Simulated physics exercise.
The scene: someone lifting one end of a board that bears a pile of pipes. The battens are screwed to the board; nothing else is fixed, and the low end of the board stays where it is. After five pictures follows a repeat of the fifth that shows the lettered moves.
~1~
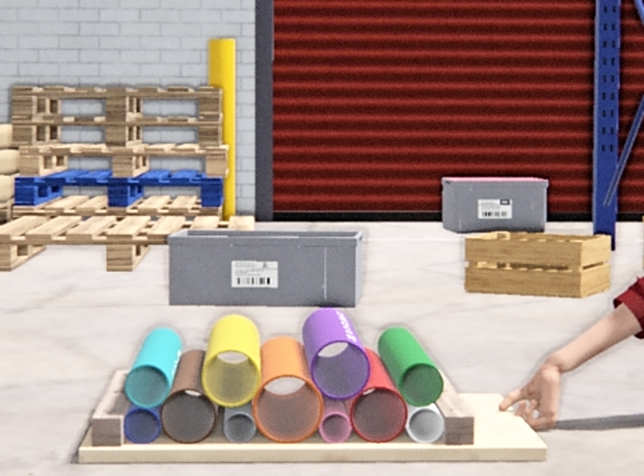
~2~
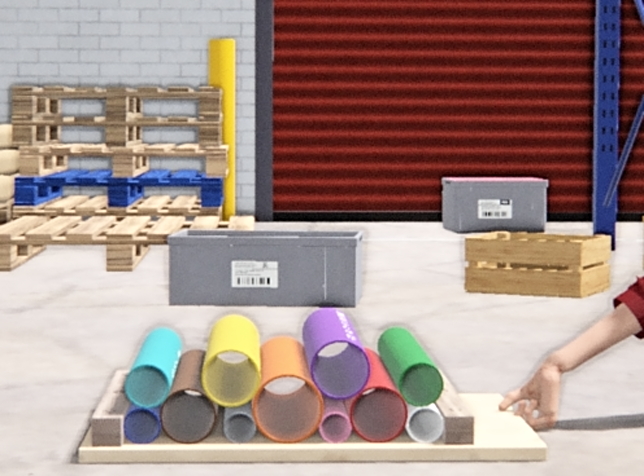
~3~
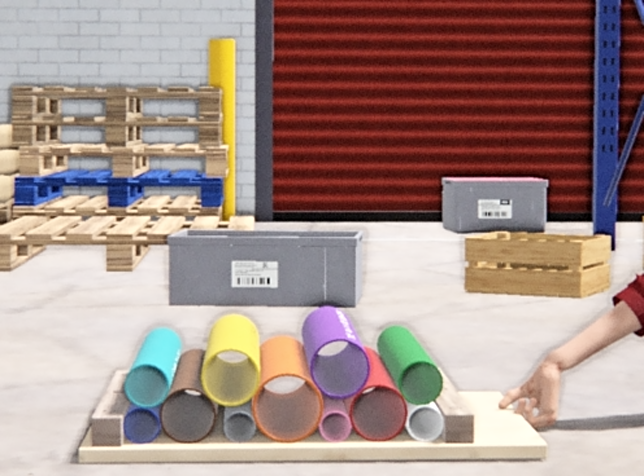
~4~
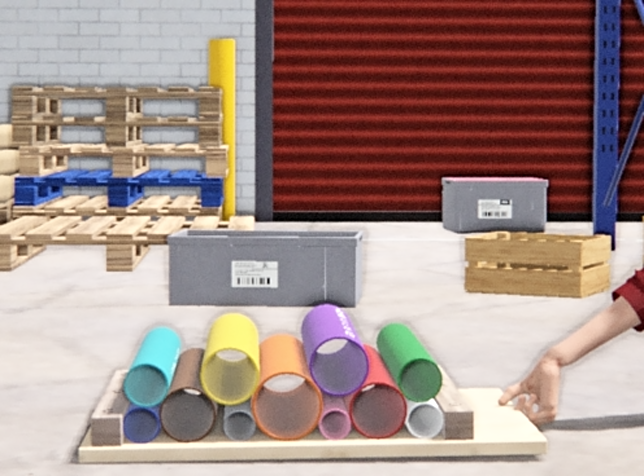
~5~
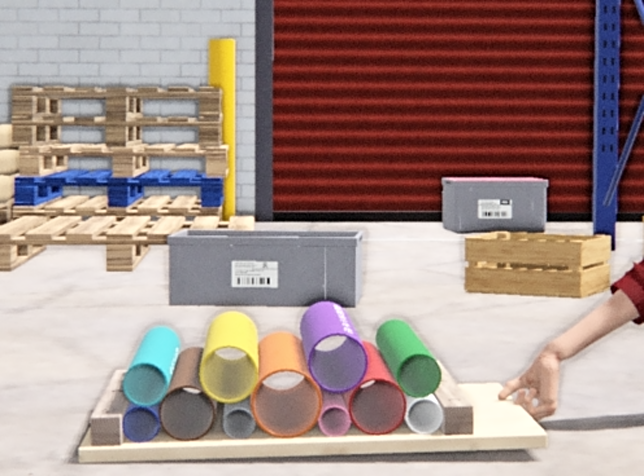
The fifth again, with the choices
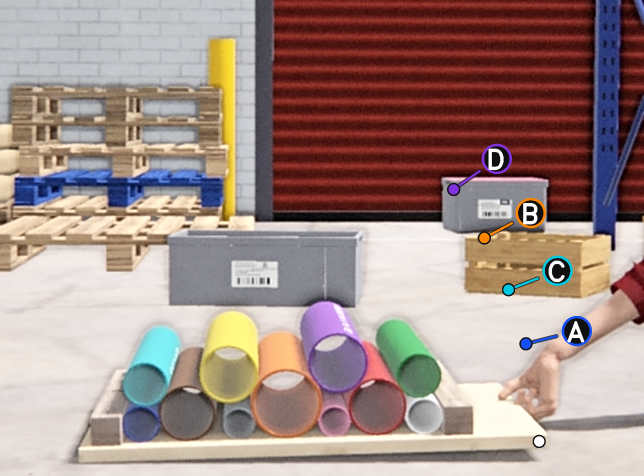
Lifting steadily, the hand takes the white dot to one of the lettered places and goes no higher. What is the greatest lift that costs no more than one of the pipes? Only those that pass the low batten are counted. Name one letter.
Up to D.
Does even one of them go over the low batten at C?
Yes.
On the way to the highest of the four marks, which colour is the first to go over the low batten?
The turquoise one.
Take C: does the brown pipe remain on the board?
Yes.
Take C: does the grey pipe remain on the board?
The grey pipe: Yes.
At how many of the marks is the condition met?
Four of them.
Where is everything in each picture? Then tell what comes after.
Pink pipe (335, 428); red pipe (379, 414), in the first picture.
Purple pipe (341, 369), in the second picture.
Board (309, 410); red pipe (379, 413); brown pipe (188, 416), in the third picture.
Board (308, 408); brown pipe (187, 415), in the fourth picture.
Board (308, 406); brown pipe (187, 413), in the fifth picture.
On the marked copy, A at (526, 344); B at (484, 238); C at (508, 290); D at (454, 189); the white dot at (539, 441).
Taking D. A third of the way, board at 20°.
Two thirds of the way, board at 35°.
When it is over, board at 35°, one over the low batten (turquoise).
As for the rest, A one over the low batten (turquoise); B one over the low batten (turquoise); C one over the low batten (turquoise).
